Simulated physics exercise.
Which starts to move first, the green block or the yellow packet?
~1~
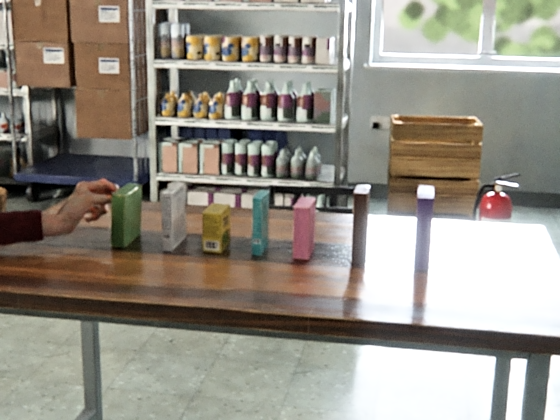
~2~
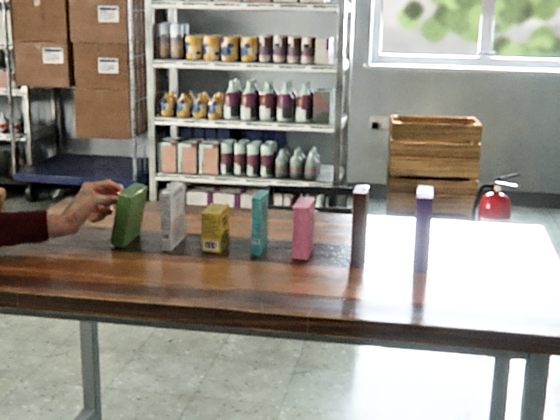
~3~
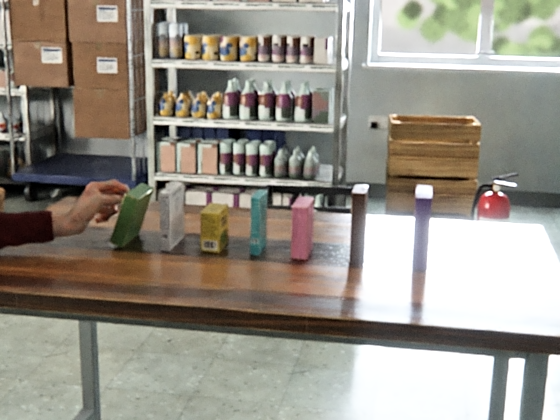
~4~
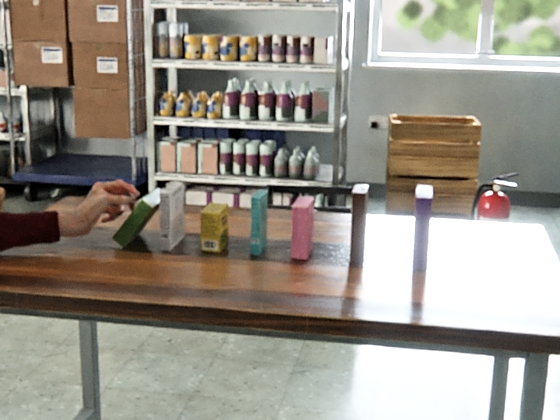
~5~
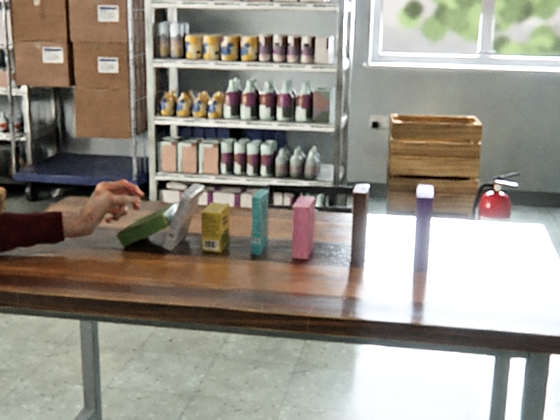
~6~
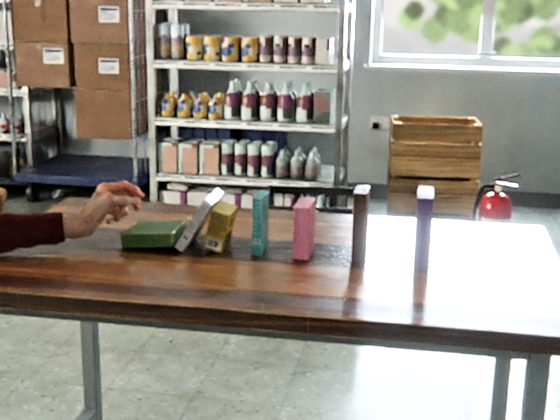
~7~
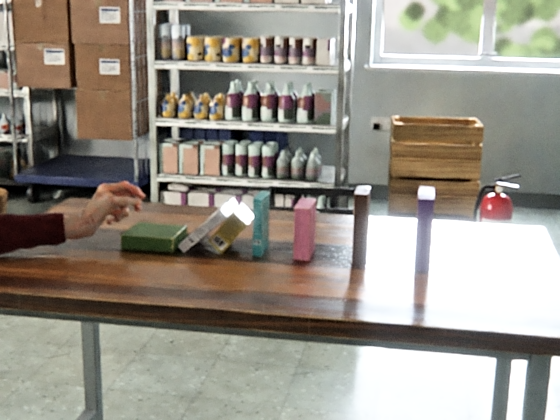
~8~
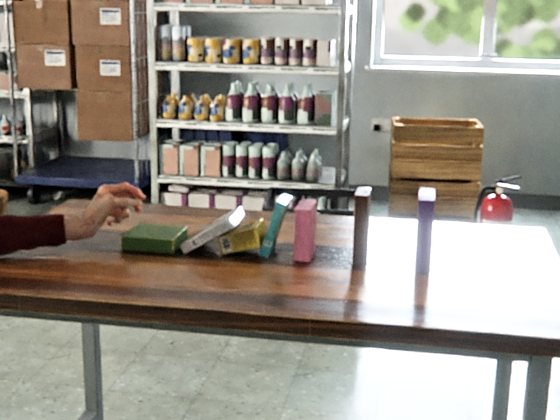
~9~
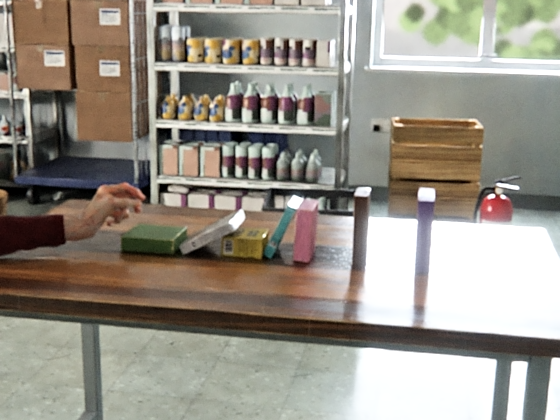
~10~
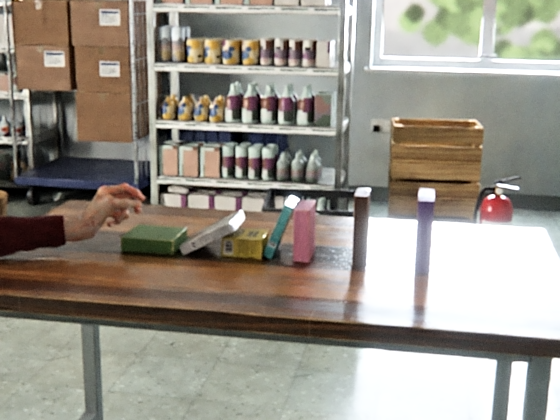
The green block starts to move first. The yellow packet only begins to tip later, once the green block has gone over and the white packet is leaning.
